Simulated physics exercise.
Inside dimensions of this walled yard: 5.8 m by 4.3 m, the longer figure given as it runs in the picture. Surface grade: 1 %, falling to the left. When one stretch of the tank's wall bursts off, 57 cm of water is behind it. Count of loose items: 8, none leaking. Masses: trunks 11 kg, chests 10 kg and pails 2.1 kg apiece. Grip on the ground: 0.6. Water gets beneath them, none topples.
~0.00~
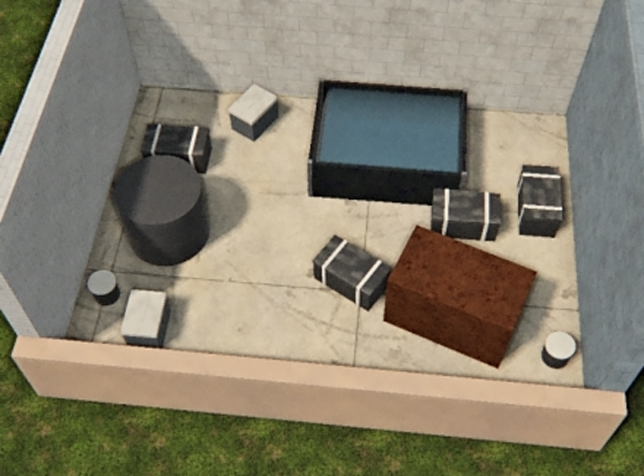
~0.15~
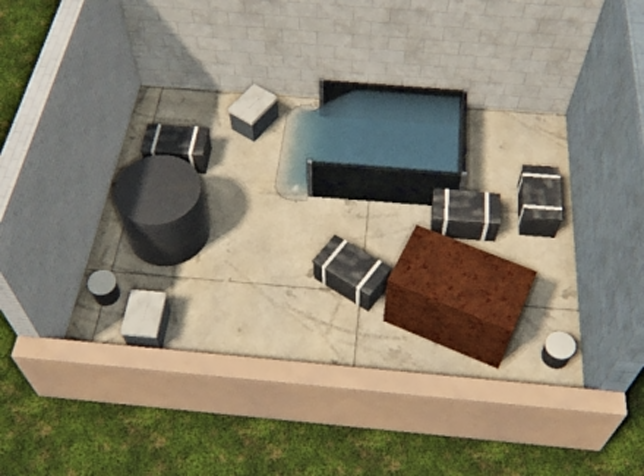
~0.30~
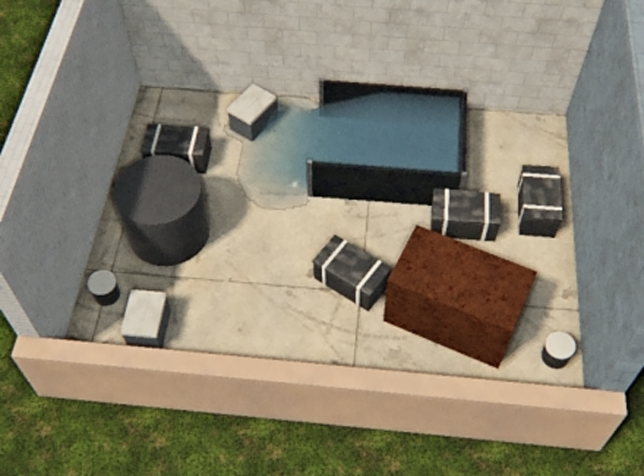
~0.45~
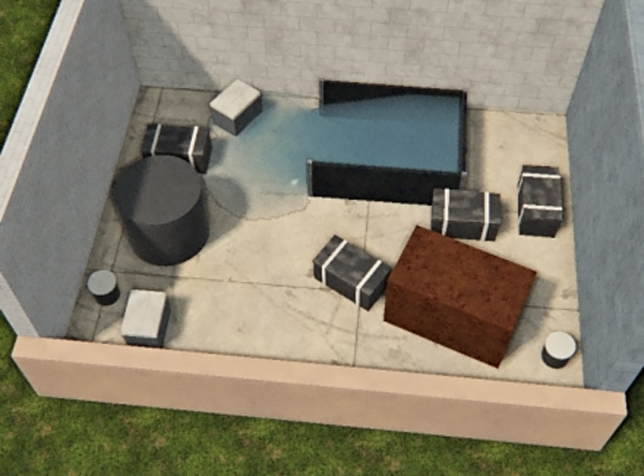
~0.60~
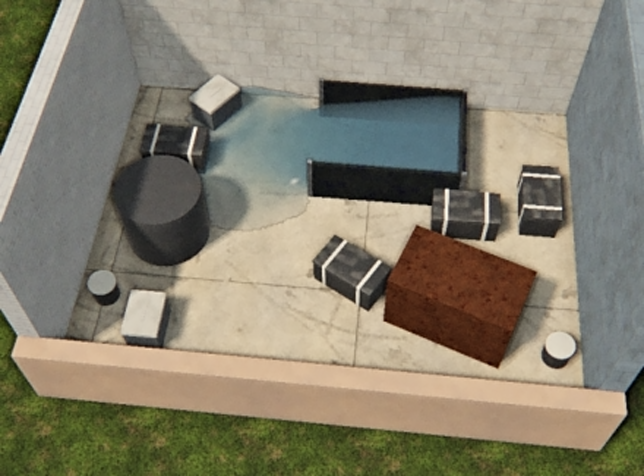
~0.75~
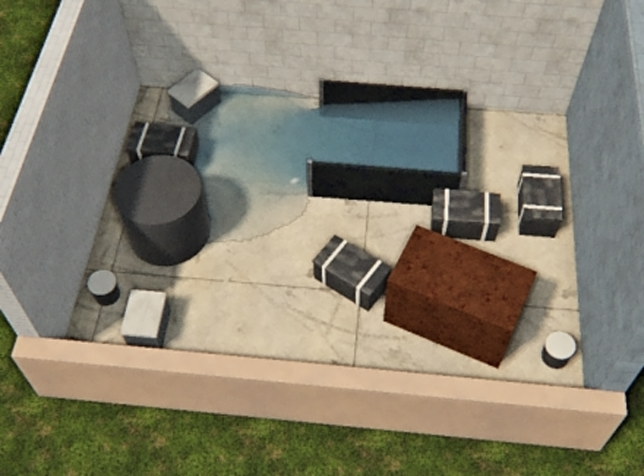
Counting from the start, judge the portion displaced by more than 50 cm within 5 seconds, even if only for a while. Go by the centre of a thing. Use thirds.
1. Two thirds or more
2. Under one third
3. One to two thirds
3.
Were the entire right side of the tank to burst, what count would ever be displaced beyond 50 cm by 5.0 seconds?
Result: 3.
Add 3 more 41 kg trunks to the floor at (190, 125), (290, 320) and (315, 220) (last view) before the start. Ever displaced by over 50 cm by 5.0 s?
Order as listed: Beyond half a metre / inside half a metre / inside half a metre.
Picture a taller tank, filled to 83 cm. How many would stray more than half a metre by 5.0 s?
In that case the number is 4.
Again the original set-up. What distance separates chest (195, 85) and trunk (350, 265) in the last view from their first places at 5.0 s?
The first ends 80 centimetres from its start and the second 10 centimetres.
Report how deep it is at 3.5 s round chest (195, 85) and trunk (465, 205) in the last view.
Some 18 cm at the first, some 0 cm at the second.
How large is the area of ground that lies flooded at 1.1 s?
Around 8.0 m2 of it.
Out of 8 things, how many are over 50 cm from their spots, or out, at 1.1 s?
The number comes to 1.
After 1.1 s 1 of 8 are over 50 cm from their spots; 1 afloat.
After 2.2 s 1 of 8 are over 50 cm from their spots; 2 afloat.
After 3.5 s 2 of 8 are over 50 cm from their spots; 4 afloat.
After 5.0 s 4 of 8 are over 50 cm from their spots, and 4 have been at some point; 5 afloat.
